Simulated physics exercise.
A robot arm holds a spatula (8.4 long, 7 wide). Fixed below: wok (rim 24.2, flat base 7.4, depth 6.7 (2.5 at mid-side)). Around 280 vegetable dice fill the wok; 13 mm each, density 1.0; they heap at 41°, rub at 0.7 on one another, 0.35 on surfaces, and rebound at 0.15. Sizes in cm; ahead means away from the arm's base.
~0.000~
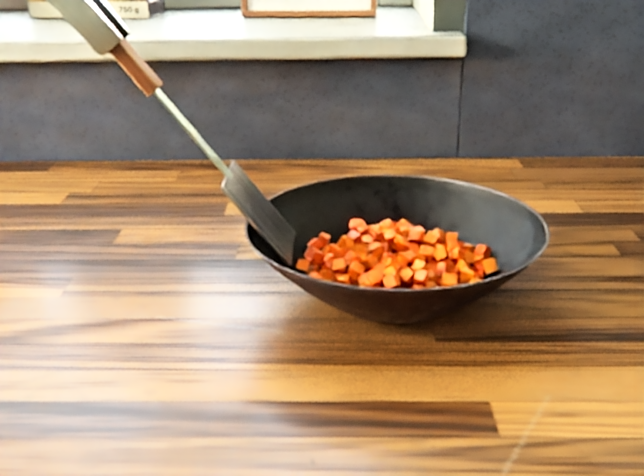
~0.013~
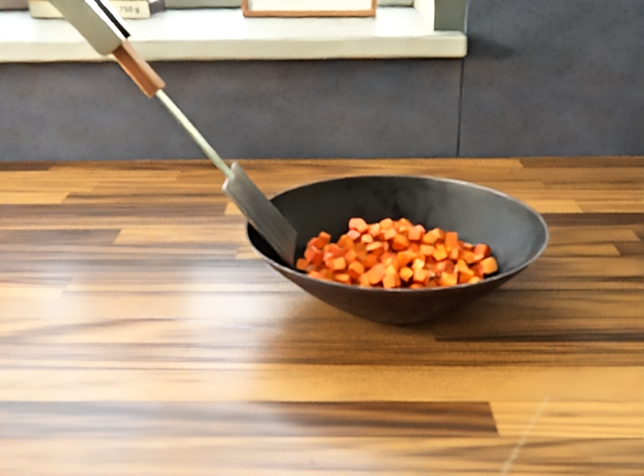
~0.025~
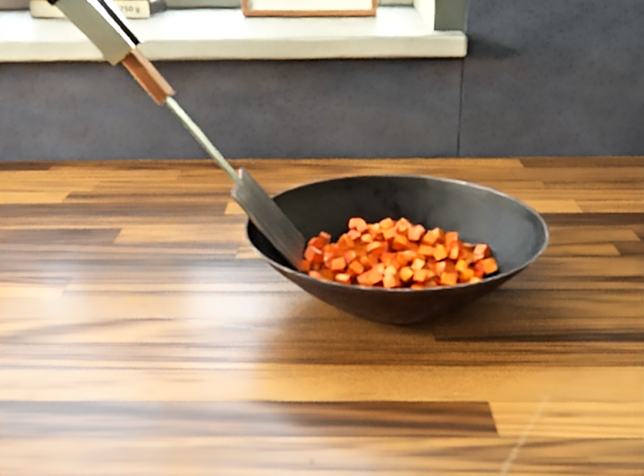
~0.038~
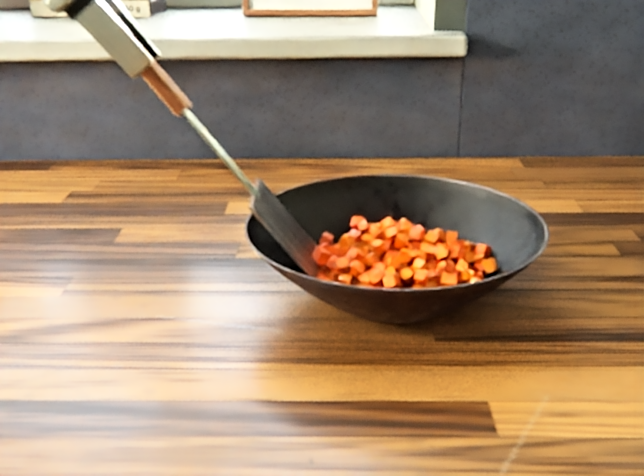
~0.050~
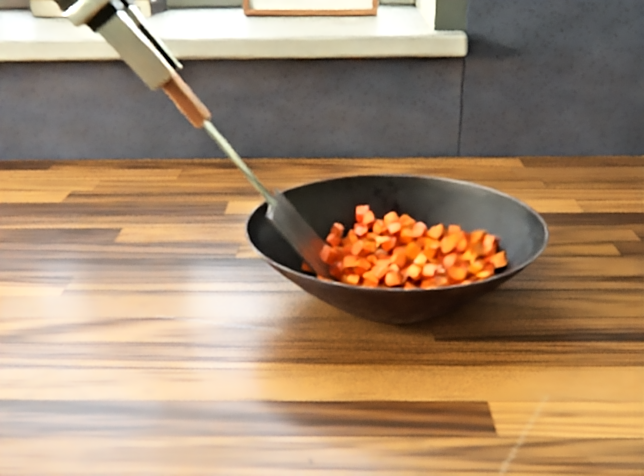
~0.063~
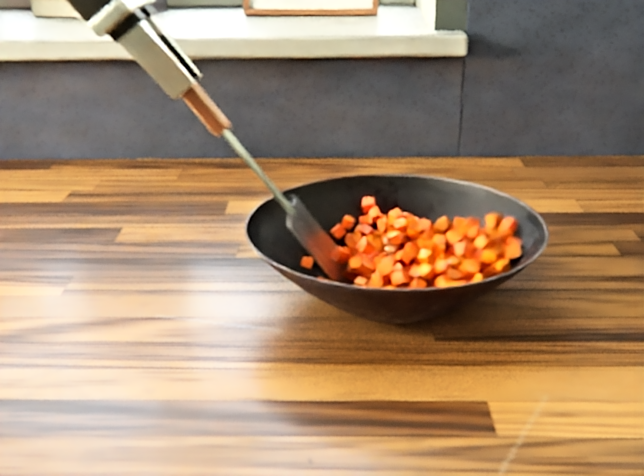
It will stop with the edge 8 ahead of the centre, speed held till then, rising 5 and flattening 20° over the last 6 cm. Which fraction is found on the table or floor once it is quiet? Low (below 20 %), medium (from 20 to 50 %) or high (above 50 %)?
Share on the table or floor: High (above 50 %).
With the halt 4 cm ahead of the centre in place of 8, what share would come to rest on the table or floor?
It would be near 30 per cent.
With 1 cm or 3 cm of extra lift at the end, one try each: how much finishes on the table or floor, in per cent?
Some 65 and 65 per cent.
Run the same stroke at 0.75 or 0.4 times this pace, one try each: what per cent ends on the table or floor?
About 55 and 40 per cent.
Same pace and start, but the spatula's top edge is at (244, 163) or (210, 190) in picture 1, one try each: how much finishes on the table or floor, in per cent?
Some 60 and 60 per cent.
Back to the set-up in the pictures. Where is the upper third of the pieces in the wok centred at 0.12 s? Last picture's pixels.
Around (501, 222).
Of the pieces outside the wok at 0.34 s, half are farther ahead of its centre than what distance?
About 28 cm.
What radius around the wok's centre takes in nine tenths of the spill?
About 50 cm.
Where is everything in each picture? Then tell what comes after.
The first picture shows spatula top edge at (227, 173), sloping 53°; upper third of the load around (399, 256), from x 305 to 490, top at y 225; 282 in the wok.
The second picture shows spatula top edge at (229, 175), sloping 53°; upper third of the load around (399, 256), from x 300 to 490, top at y 225.
The third picture shows spatula top edge at (238, 181), sloping 53°; upper third of the load around (399, 256), from x 305 to 490, top at y 225.
The fourth picture shows spatula top edge at (254, 192), sloping 53°; upper third of the load around (400, 256), from x 310 to 490, top at y 225.
The fifth picture shows spatula top edge at (273, 203), sloping 53°; upper third of the load around (409, 253), from x 310 to 500, top at y 215.
The sixth picture shows spatula top edge at (291, 210), sloping 53°; upper third of the load around (440, 246), from x 305 to 515, top at y 205; 282 in the wok.
By 0.09 s, sloping 53°, highest piece 9 above the table; 277 in the wok, 5 on the blade or in flight.
By 0.12 s, sloping 47°, highest piece 12 above the table; 256 in the wok, 26 on the blade or in flight.
By 0.34 s, sloping 33°, highest piece 20 above the table; 116 in the wok, 70 on the table or floor, 96 on the blade or in flight.
By 1.39 s, sloping 33°, highest piece 8 above the table; 166 on the table or floor, 116 in the wok.
Final count, 166 on the table or floor, 116 in the wok. That is 59 % on the table or floor.
